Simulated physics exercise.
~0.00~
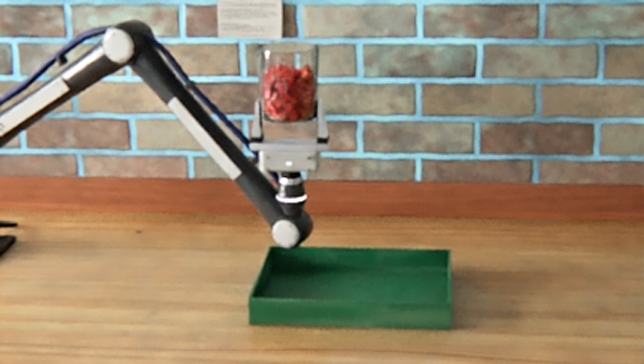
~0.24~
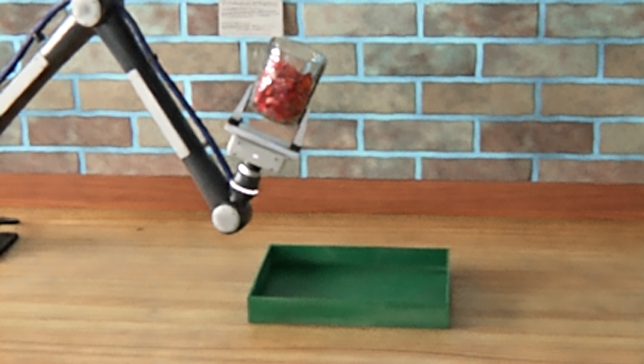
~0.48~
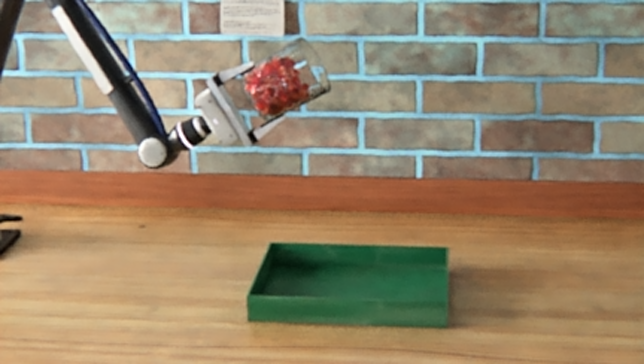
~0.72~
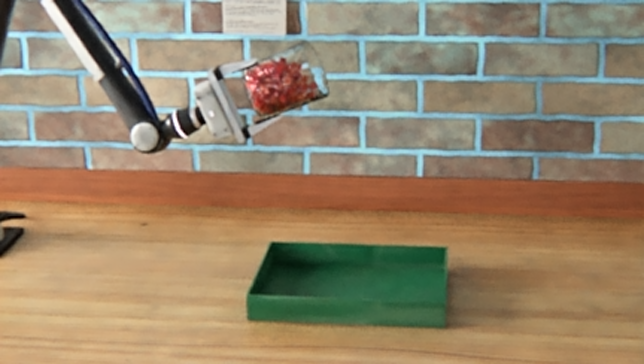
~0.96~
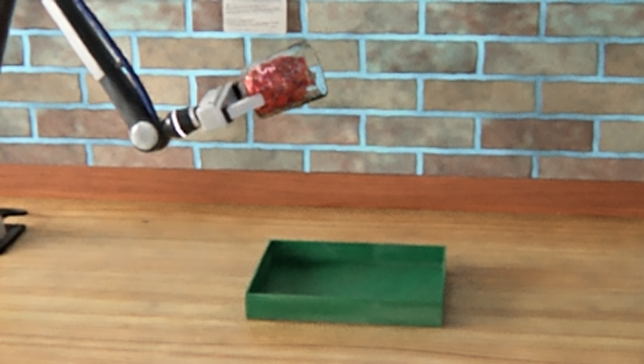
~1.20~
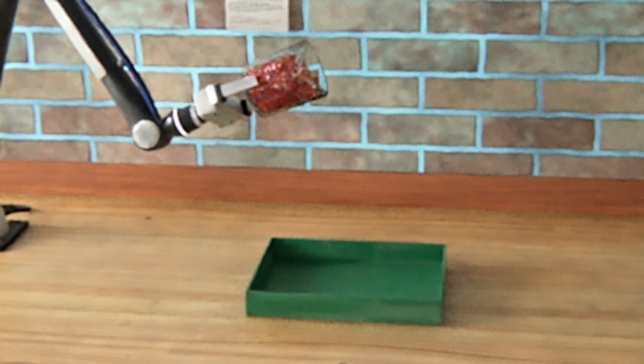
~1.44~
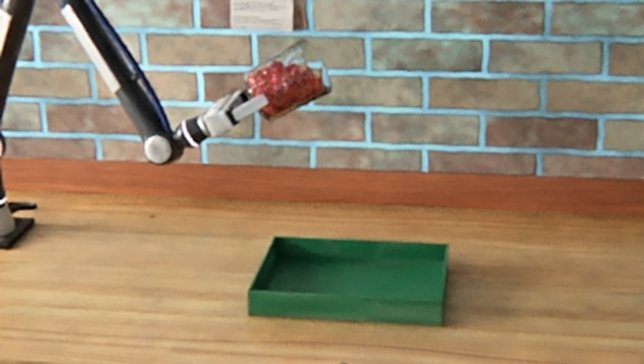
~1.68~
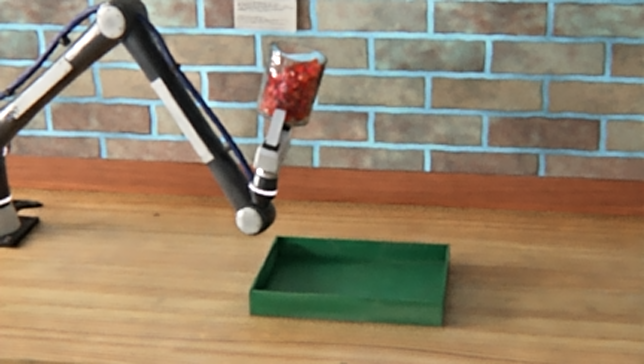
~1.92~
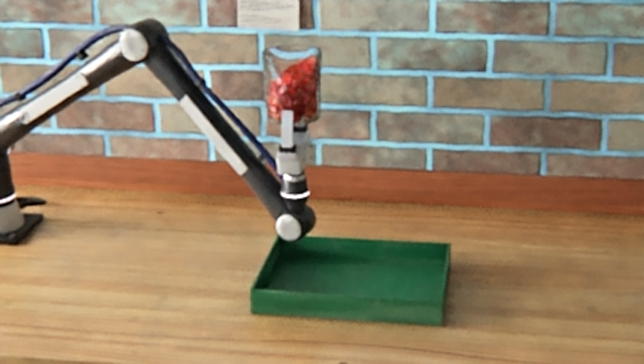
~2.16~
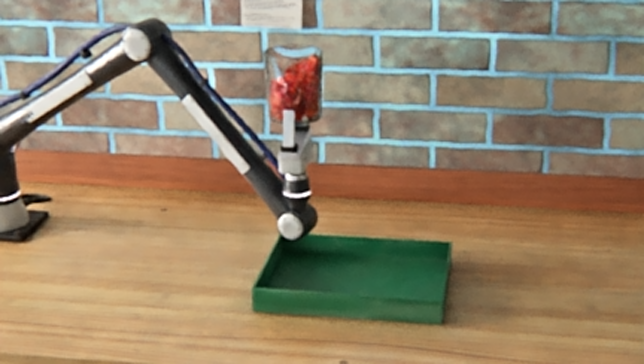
Robot arm tilting a clear cup of red pieces onto its side above a green tray, twisting it, then returning it upright still filled.
